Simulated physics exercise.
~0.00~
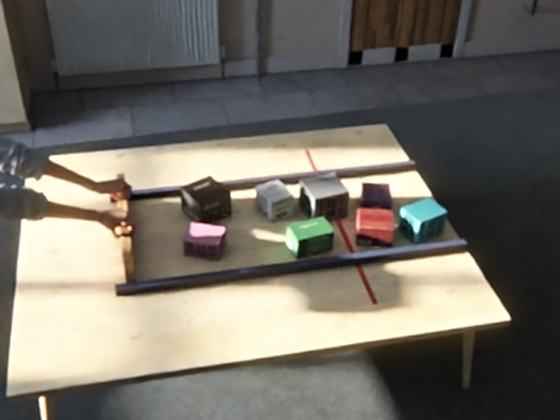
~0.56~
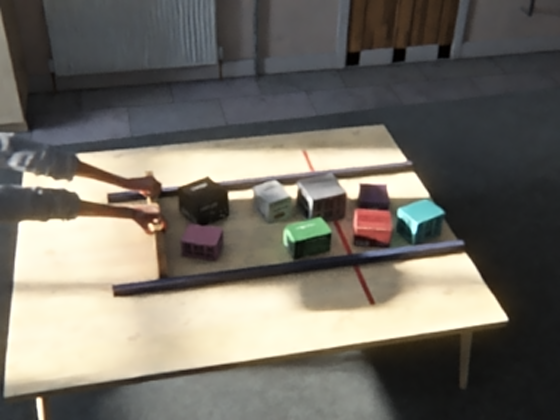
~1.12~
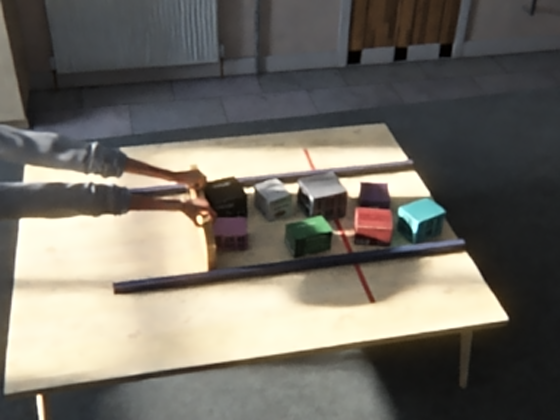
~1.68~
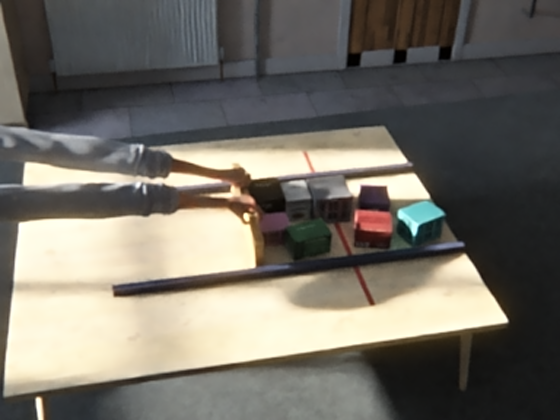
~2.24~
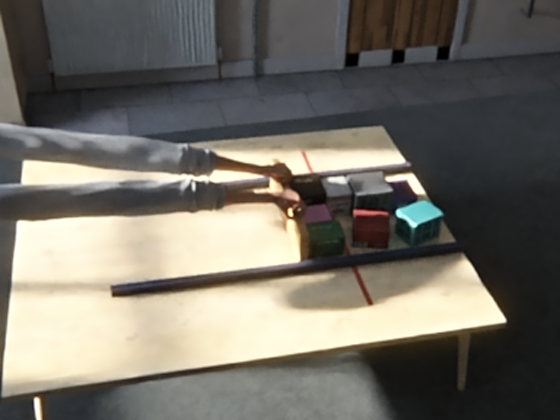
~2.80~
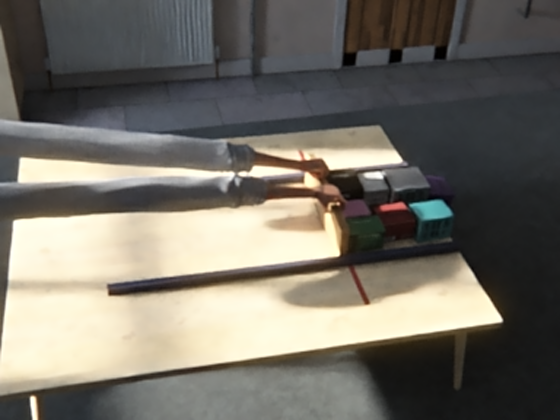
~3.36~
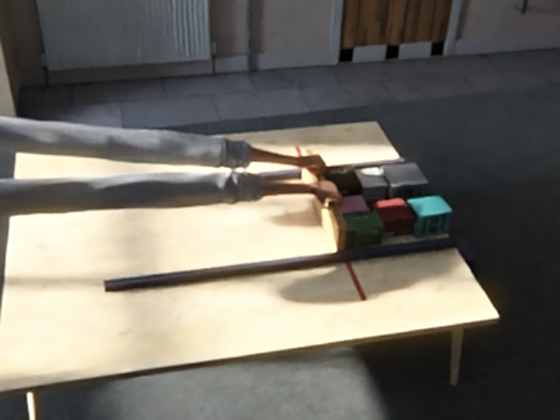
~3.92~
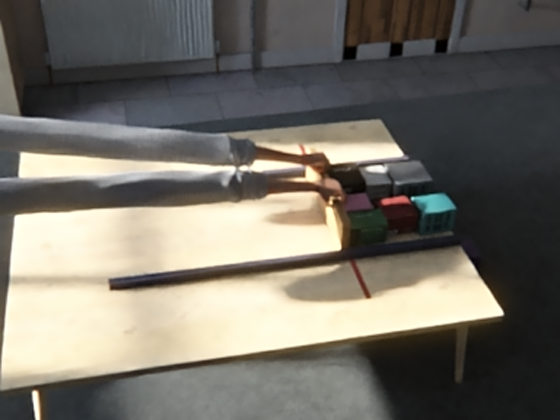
Two hands push a plank rightward, bunching colourful boxes until a purple one drops off.
